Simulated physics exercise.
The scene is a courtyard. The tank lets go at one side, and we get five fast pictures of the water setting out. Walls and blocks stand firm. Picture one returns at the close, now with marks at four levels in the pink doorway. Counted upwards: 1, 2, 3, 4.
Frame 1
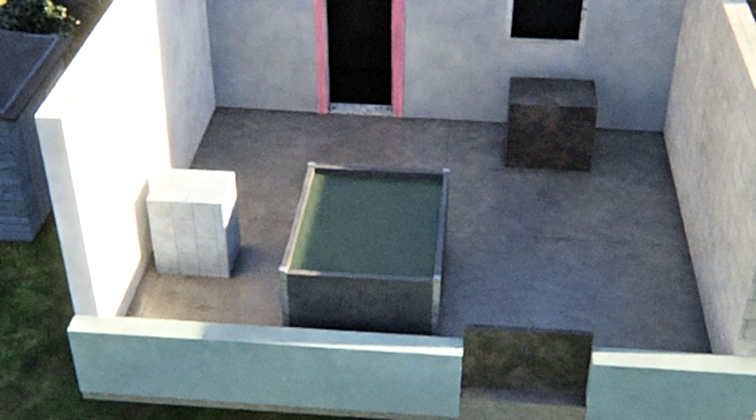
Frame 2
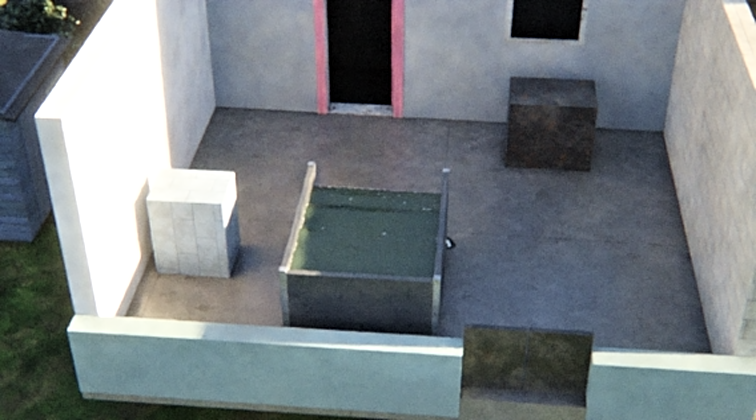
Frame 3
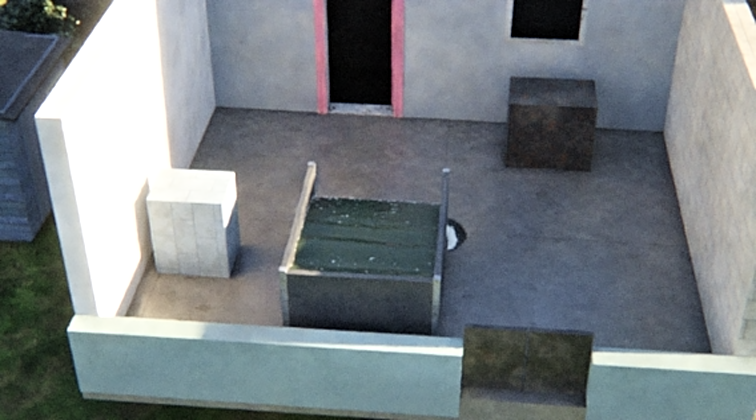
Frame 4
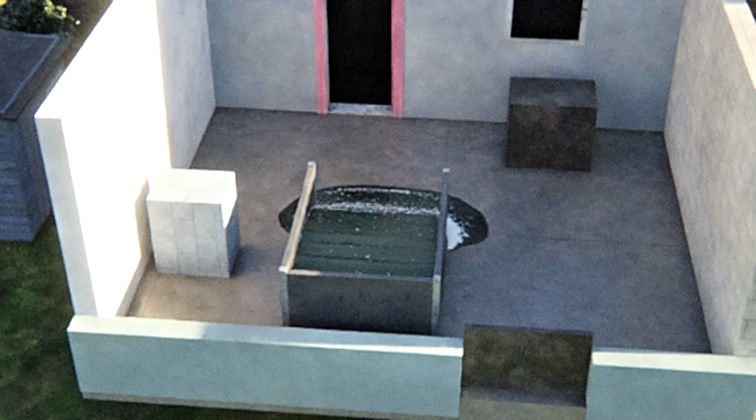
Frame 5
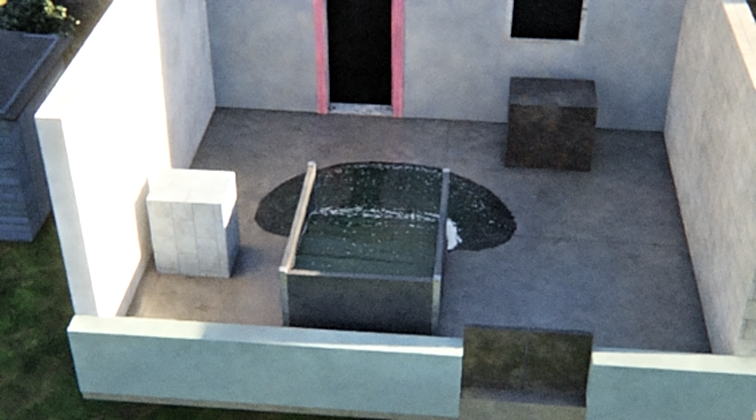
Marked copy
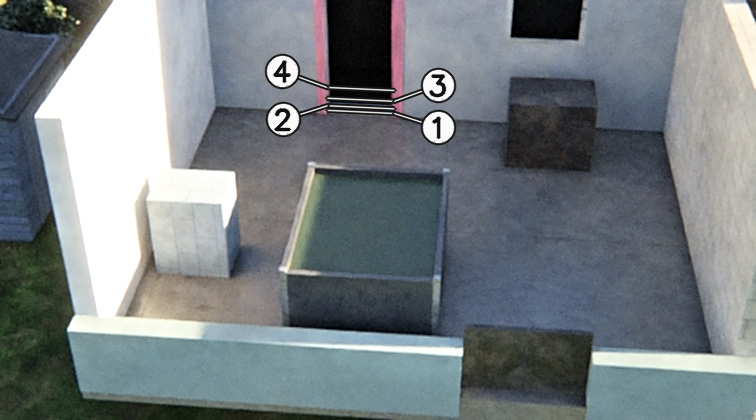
In a walled courtyard, water pours out of a tank and spreads across the ground.
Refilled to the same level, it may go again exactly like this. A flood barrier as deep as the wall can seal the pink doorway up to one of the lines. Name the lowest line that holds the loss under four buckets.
The limit is 4.
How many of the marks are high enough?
One of them.
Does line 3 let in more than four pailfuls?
Yes, that goes wrong.
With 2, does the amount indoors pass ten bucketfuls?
Yes.
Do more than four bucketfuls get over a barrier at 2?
Yes.
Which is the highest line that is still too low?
It is 3.
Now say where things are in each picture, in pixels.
Water in the tank at rest, its middle at (370, 225); foot of the pink doorway at (360, 114); shut gate at (527, 338), in the first picture.
Water covers 2 % of the ground, its front hidden from here, in the second picture.
Water covers 4 % of the ground, its front hidden from here, in the third picture.
Front seen at (474, 218), 8 % of the ground wet, in the fourth picture.
Front seen at (423, 168), 15 % of the ground wet, in the fifth picture.
On the marked copy, 1 at (360, 111); 2 at (360, 107); 3 at (360, 99); 4 at (360, 88); from the bottom up 1, 2, 3, 4.
If 1 is chosen, dozens of bucketfuls pour in.
If 2 is chosen, dozens of bucketfuls pour in.
If 3 is chosen, about 12 bucketfuls get in.
If 4 is chosen, a splash gets over, under a bucket.
